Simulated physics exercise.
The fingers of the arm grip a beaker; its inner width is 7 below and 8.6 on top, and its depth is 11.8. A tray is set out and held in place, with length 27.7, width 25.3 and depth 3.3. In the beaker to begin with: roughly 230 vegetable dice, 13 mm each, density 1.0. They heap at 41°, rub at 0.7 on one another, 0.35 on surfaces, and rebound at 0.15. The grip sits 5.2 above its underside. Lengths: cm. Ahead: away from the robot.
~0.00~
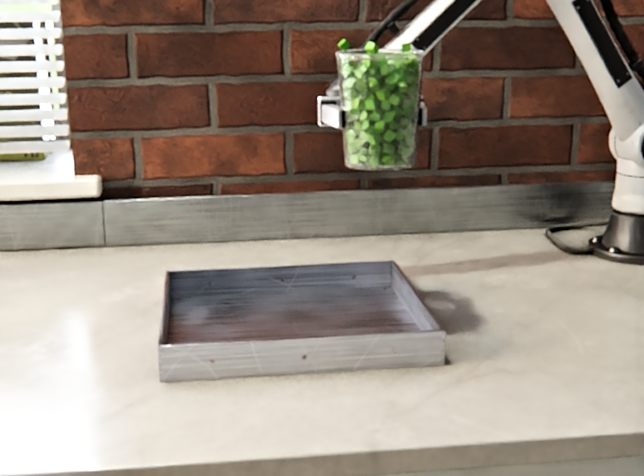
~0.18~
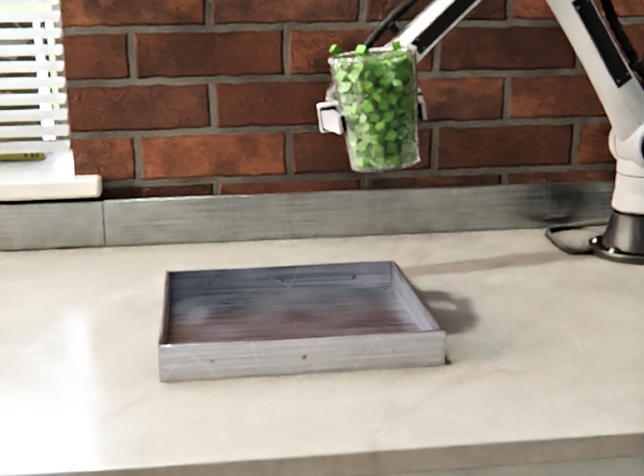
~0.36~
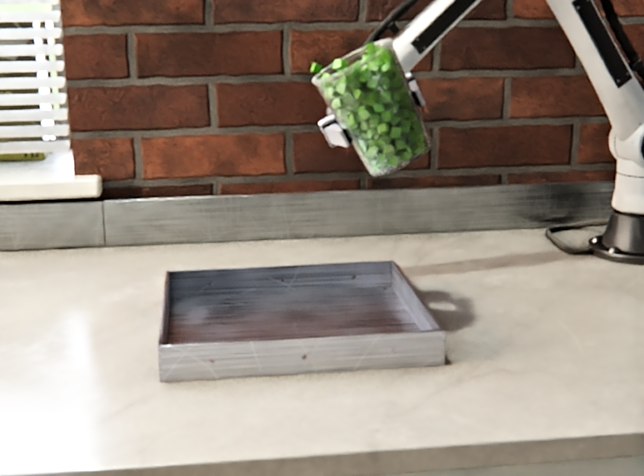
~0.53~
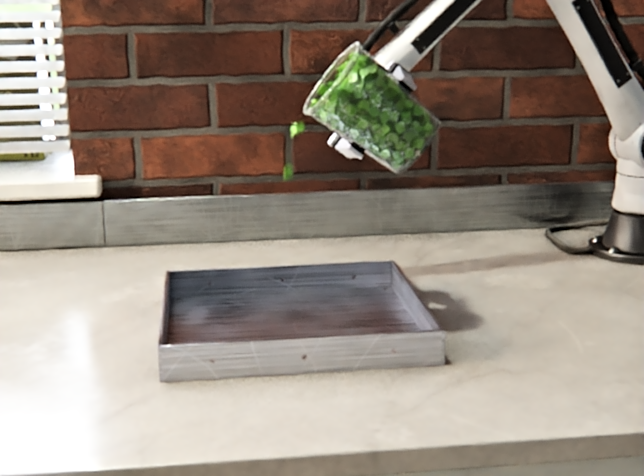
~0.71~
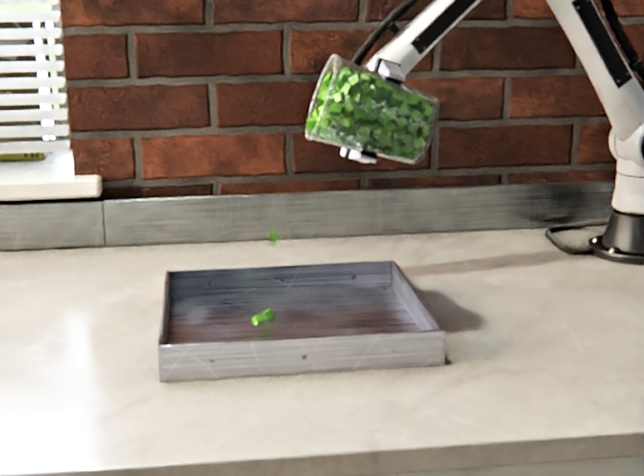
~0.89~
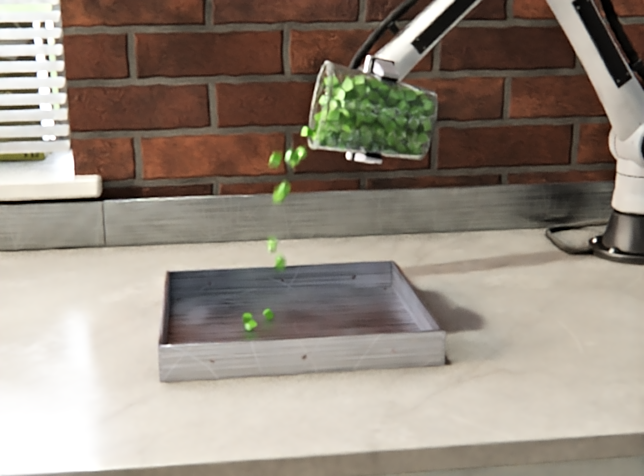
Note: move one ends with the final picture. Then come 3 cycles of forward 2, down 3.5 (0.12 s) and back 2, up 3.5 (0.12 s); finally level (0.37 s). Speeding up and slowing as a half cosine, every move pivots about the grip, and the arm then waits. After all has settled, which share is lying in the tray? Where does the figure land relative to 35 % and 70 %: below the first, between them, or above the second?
It lands below 35 %.
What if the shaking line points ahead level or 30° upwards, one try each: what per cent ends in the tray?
First try some 60 %, second try some 75 %.
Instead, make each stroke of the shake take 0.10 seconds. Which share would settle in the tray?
That would give around 20 per cent.
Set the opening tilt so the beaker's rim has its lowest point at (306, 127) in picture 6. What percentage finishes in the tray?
Some 5 per cent.
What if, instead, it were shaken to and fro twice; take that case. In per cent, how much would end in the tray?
Near 15 per cent.
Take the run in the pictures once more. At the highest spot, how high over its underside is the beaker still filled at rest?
Top of the fill: Near 11.5 cm.
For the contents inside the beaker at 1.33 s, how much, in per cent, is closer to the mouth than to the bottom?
About 50 per cent.
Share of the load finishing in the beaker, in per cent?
Around 85 per cent.
After 1.33 s, tilted 78° forward, highest piece 26 above the table; 200 in the beaker, 24 in the tray, 6 in flight or on a rim.
After 1.76 s, tilted 50° forward, highest piece 27 above the table; 194 in the beaker, 36 in the tray.
After 2.18 s, level, highest piece 30 above the table; 194 in the beaker, 36 in the tray.
After 3.23 s, level, highest piece 30 above the table; 194 in the beaker, 36 in the tray.
In the end, 194 in the beaker, 36 in the tray. That is 16 % in the tray.
